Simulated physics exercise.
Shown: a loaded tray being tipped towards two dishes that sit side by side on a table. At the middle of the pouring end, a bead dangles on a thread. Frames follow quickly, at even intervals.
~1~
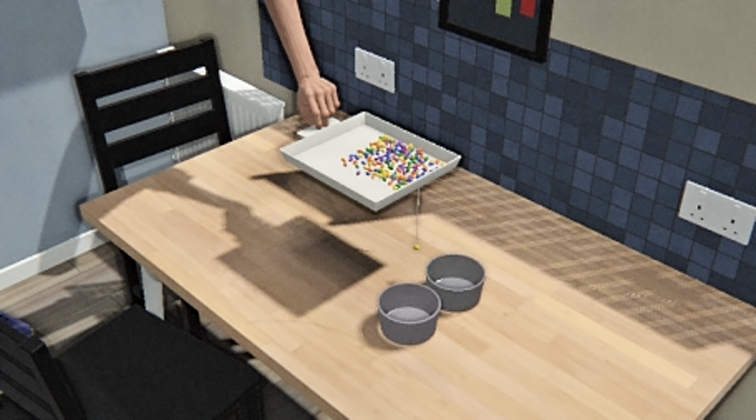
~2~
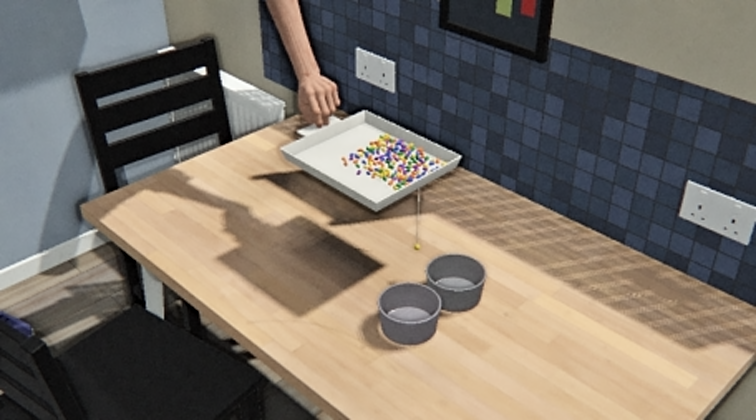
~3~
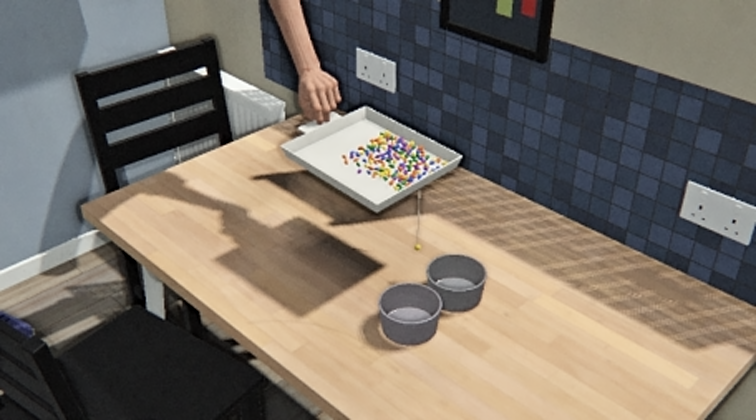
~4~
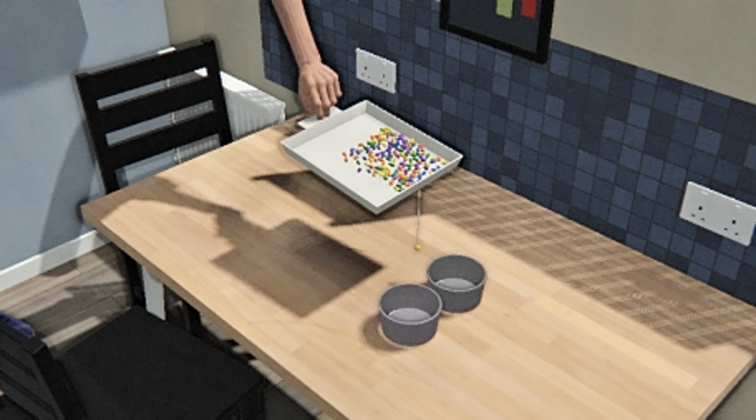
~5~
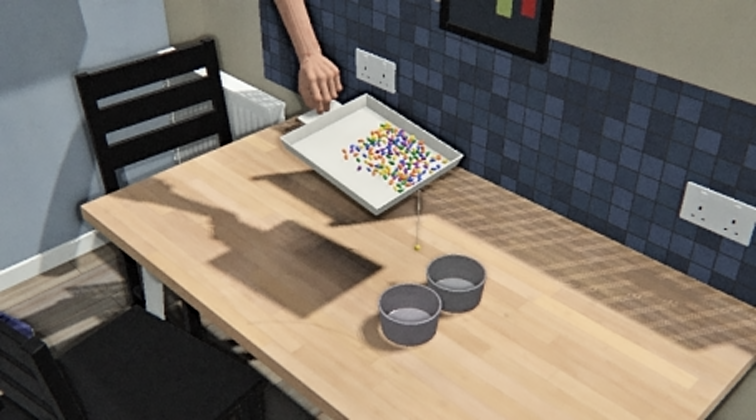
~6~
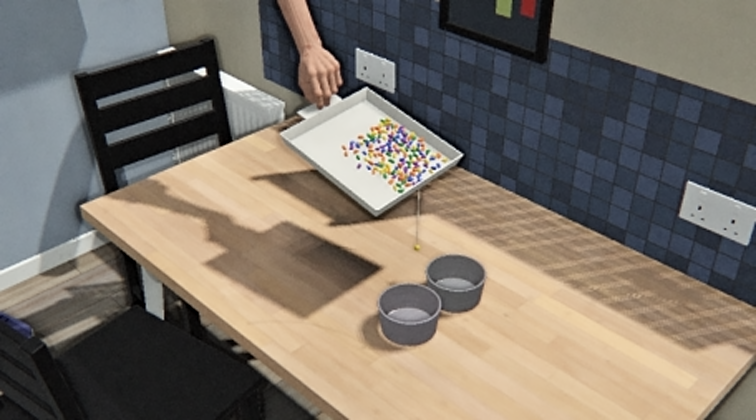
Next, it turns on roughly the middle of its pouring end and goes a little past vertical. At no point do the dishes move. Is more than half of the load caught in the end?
No.
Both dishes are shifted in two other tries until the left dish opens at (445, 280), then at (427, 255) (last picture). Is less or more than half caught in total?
Short of half and then Short of half.
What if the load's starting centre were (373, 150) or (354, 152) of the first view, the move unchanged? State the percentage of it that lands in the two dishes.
Near 20 and 10 percent respectively.
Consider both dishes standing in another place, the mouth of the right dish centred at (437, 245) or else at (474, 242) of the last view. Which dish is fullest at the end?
The dish at left, then the dish at left.
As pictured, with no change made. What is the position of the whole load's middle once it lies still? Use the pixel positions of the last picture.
Last view, resting centre - approx. (395, 305).
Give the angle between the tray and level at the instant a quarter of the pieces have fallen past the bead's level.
105 degrees.
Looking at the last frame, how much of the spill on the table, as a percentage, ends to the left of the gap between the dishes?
Near 100 in a hundred.
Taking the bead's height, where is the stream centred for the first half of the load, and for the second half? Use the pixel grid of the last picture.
About (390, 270), and after that about (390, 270).
Soon, tray tipped steeply; all on the tray.
A while on, tray tipped past a quarter turn; most on the tray; a stray few in the left dish; a stray few outside both; a small part in the air.
Towards the end, tray tipped past a quarter turn; a small part in the left dish; about a quarter in the right dish; about two thirds outside both.
Finally, tray tipped past a quarter turn; a small part in the left dish; about a quarter in the right dish; about two thirds outside both.
